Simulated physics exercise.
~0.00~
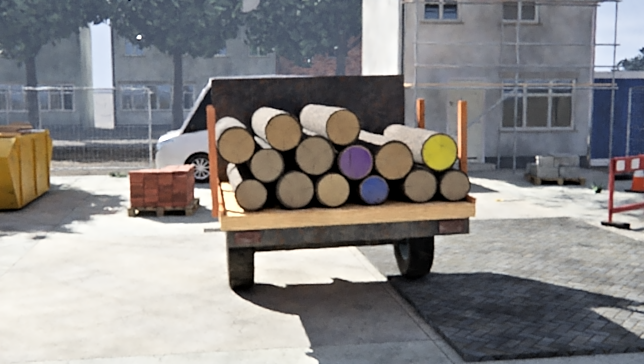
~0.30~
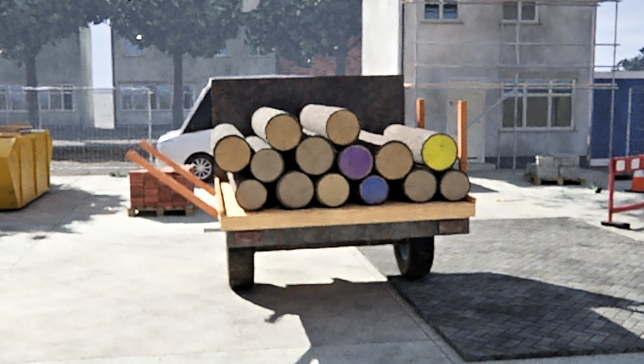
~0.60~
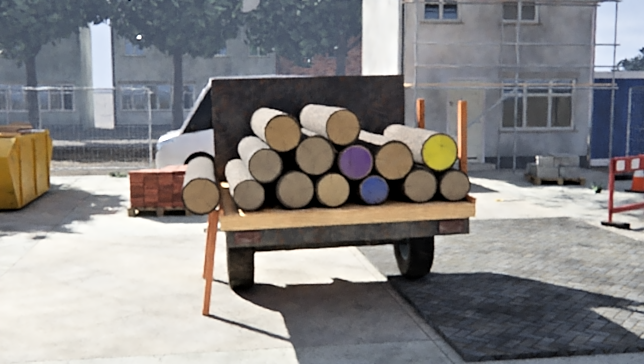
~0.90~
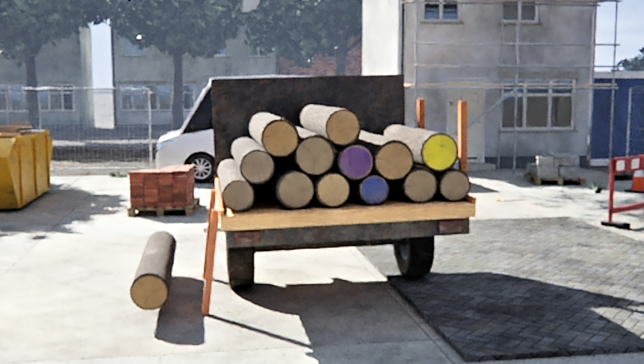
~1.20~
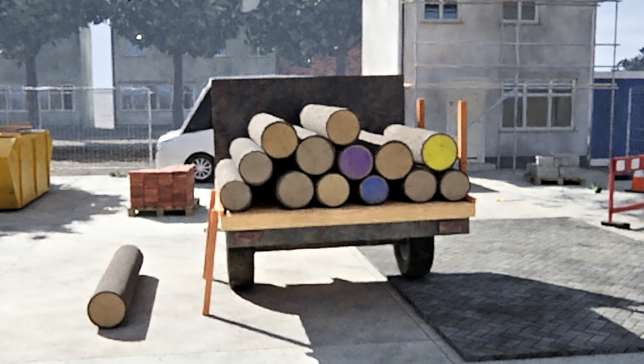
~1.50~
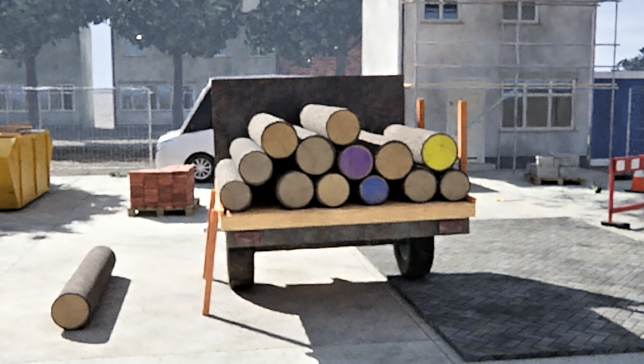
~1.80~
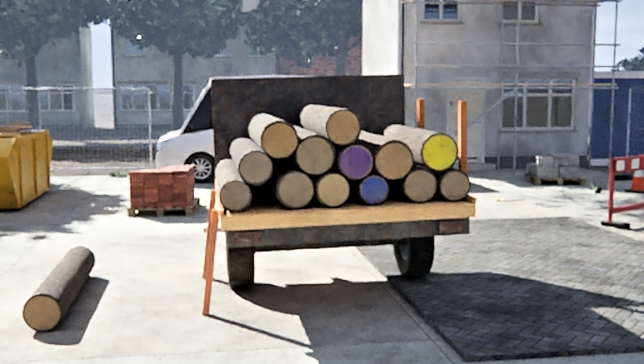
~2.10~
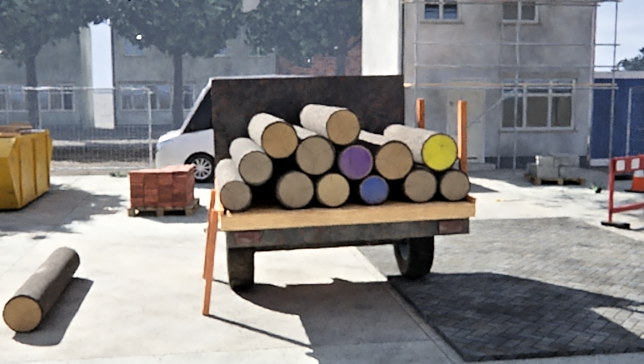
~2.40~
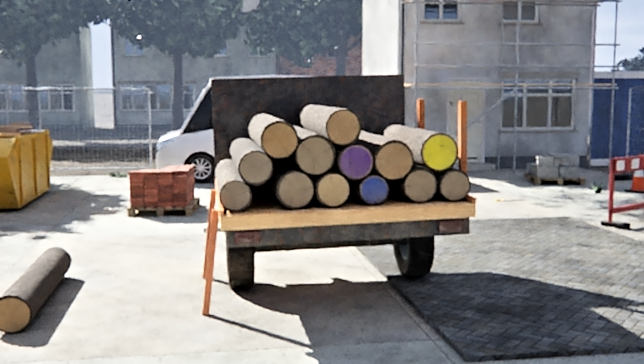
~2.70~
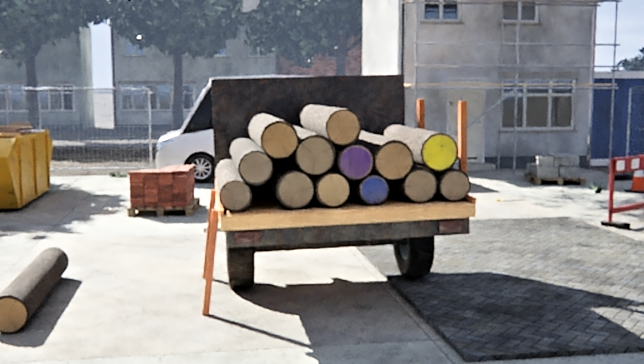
A parked trailer's left posts swing down, and one log drops and rolls left, then stops.
